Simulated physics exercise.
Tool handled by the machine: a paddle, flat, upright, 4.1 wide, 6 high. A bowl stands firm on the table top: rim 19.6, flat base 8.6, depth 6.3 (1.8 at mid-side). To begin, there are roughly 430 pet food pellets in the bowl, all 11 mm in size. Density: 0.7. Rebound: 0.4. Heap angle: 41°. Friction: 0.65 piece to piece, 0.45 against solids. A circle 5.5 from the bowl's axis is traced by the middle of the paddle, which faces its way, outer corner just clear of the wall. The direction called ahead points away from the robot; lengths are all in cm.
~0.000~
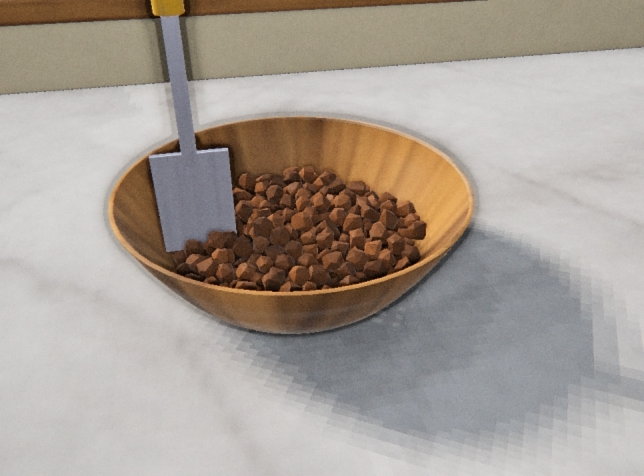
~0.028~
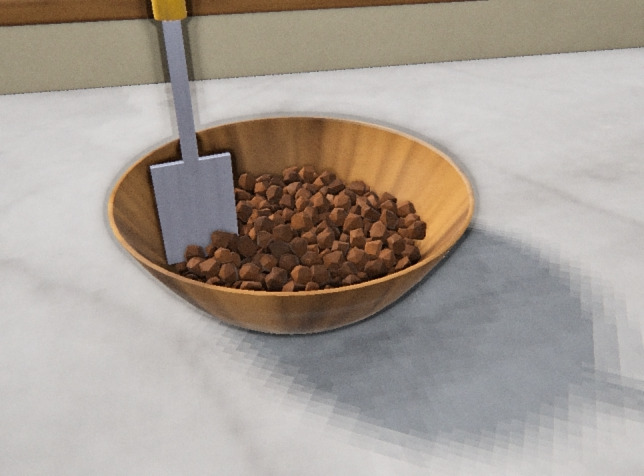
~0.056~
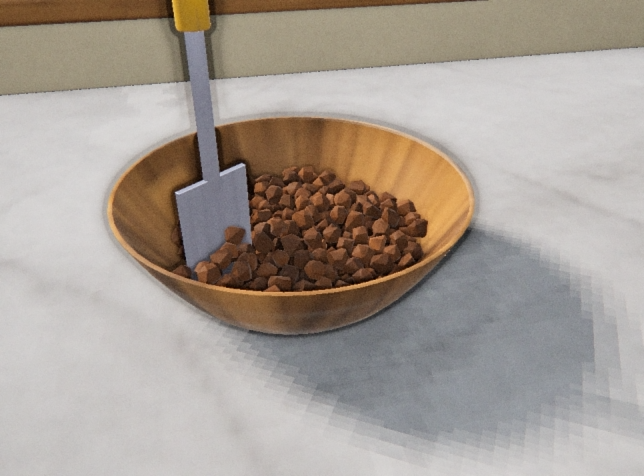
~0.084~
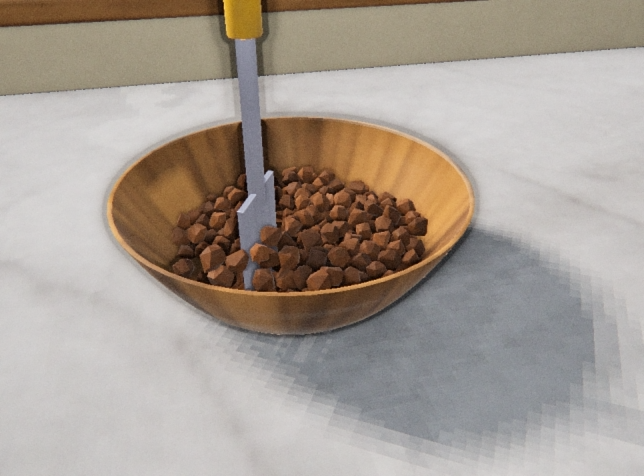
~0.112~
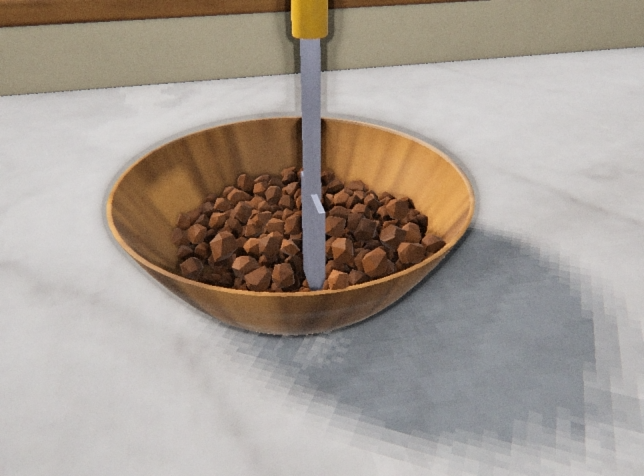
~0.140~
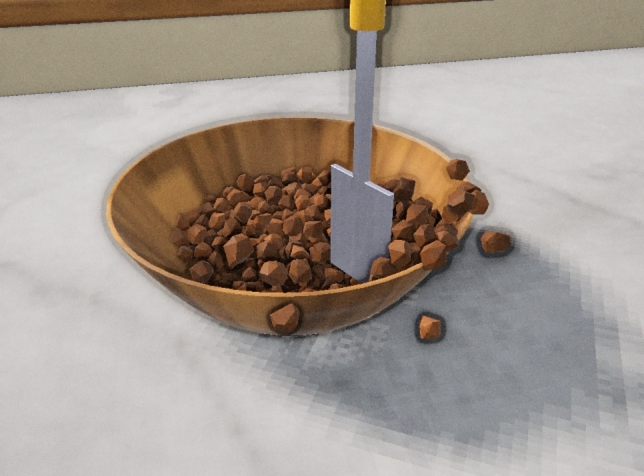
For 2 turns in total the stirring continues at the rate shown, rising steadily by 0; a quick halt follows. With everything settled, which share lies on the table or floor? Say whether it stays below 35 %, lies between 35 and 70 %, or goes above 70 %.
It lies between 35 and 70 %.
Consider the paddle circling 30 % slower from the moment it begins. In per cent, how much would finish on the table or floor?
Then roughly 35 %.
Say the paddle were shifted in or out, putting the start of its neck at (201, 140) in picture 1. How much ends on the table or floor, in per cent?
50 %.
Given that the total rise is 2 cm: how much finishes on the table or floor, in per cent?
About 25 per cent.
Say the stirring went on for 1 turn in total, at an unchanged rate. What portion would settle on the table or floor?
I'd expect around 30 per cent.
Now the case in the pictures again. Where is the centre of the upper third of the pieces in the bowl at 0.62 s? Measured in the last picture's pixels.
(336, 199).
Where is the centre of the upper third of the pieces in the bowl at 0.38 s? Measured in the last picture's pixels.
Roughly pixel (178, 227).
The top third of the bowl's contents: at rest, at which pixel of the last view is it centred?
Estimated centre: (290, 257).
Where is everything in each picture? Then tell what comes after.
The first frame shows the paddle neck at (185, 126), 0° round; upper third of the load around (294, 230), from x 180 to 415, top at y 170; 431 in the bowl.
The second frame shows the paddle neck at (187, 133), 10° round; upper third of the load around (295, 231), from x 185 to 415, top at y 170.
The third frame shows the paddle neck at (208, 149), 35° round; upper third of the load around (303, 235), from x 180 to 420, top at y 170.
The fourth frame shows the paddle neck at (254, 161), 62° round; upper third of the load around (312, 237), from x 180 to 420, top at y 175.
The fifth frame shows the paddle neck at (312, 161), 89° round; upper third of the load around (342, 232), from x 180 to 435, top at y 175; 429 in the bowl, 2 in flight or on the tool.
The sixth frame shows the paddle neck at (362, 150), 117° round; upper third of the load around (374, 221), from x 180 to 495, top at y 170; 423 in the bowl, 8 in flight or on the tool.
After 0.38 s, 350° round, highest piece 10 above the table; 342 in the bowl, 58 on the table or floor, 31 in flight or on the tool.
After 0.62 s, 224° round, highest piece 9 above the table; 262 in the bowl, 144 on the table or floor, 25 in flight or on the tool.
After 0.94 s, 0° round, highest piece 7 above the table; 243 in the bowl, 187 on the table or floor, 1 in flight or on the tool.
After 1.64 s, 0° round, highest piece 5 above the table; 243 in the bowl, 188 on the table or floor.
In the end, 243 in the bowl, 188 on the table or floor. That is 44 % on the table or floor.
